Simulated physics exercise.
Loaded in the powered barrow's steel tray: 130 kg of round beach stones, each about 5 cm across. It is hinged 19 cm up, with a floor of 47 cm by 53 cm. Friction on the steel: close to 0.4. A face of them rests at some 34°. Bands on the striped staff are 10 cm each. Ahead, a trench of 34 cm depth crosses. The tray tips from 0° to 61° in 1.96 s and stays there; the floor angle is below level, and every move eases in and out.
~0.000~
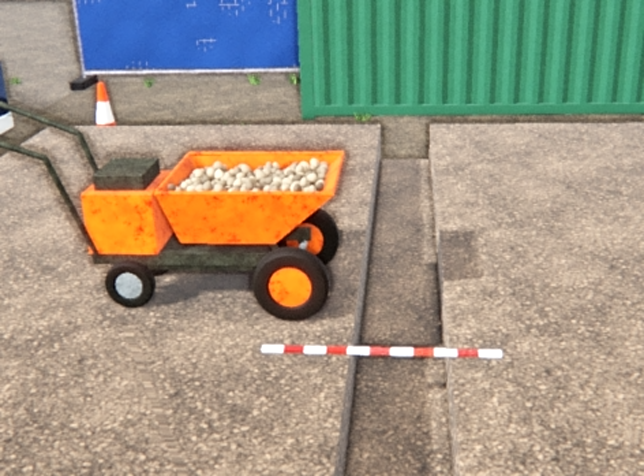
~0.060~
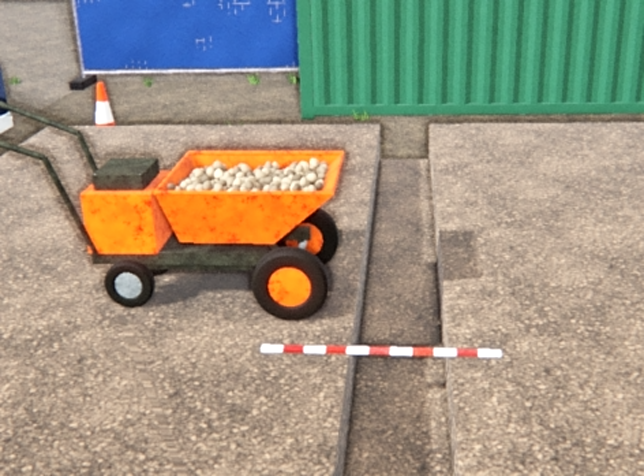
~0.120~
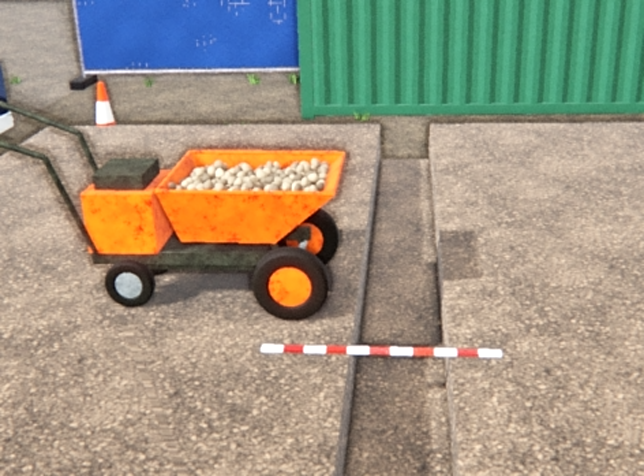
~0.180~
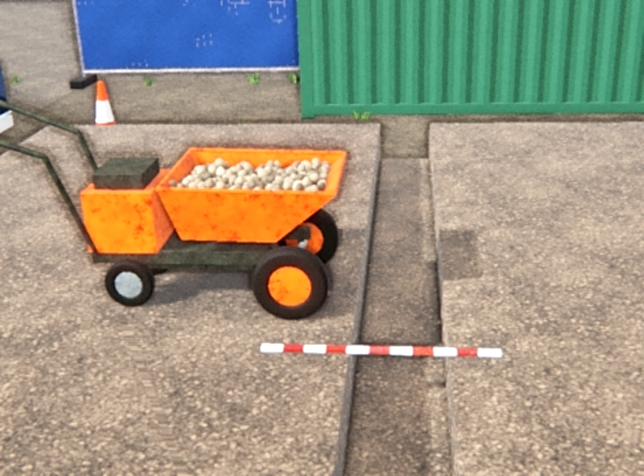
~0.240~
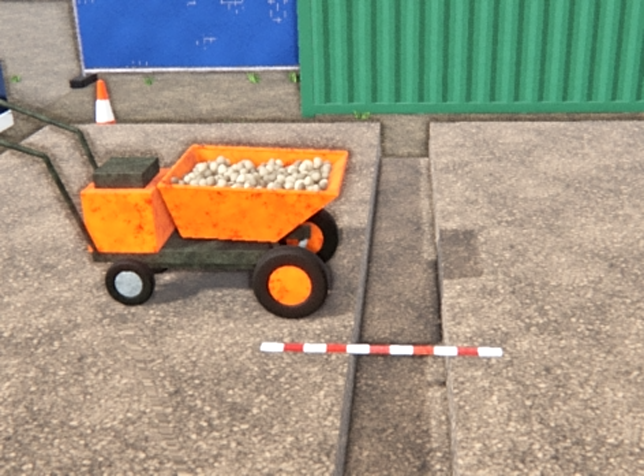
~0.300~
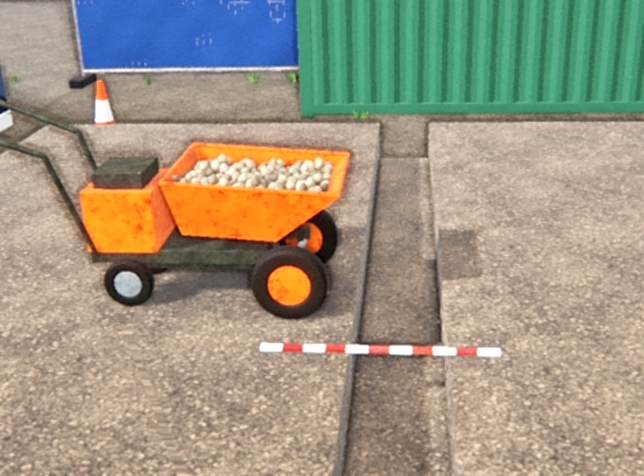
An orange powered barrow with a tray of pale stones stands at the left on a speckled grey paved yard, seen from the side and slightly above. A red-and-white striped staff lies across a shallow trench to its right, with a small cone, blue panel and ribbed green wall behind. The tray begins tilting very slightly, its right end dipping, while the barrow and camera stay still.
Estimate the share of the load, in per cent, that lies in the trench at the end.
I would say 69 per cent of the load lies in the trench at the end.
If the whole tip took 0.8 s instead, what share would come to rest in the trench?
It would be near 55 percent.
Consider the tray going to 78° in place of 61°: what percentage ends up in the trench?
Then close to 75 per cent.
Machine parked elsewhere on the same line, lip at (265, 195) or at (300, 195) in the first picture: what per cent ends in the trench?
Roughly 100 percent for the first, and 100 percent for the second.
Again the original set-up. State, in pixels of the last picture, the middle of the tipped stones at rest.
Resting centre: About (427, 334).
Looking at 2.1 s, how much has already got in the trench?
Approx. 40 % of the load.
After 1.5 s the floor is at 51°; 98 % in the tray, 2 % in the trench; the foremost stones are at (414, 254).
After 2.1 s the floor is at 61°; 39 % in the tray, 40 % in the trench, 21 % past the trench; the foremost stones are at (528, 285).
After 2.4 s the floor is at 61°; 14 % in the tray, 55 % in the trench, 31 % past the trench; the foremost stones are at (598, 298).
After 4.4 s the floor is at 61°; 0 % in the tray, 69 % in the trench, 31 % past the trench; the foremost stones are at (636, 299).
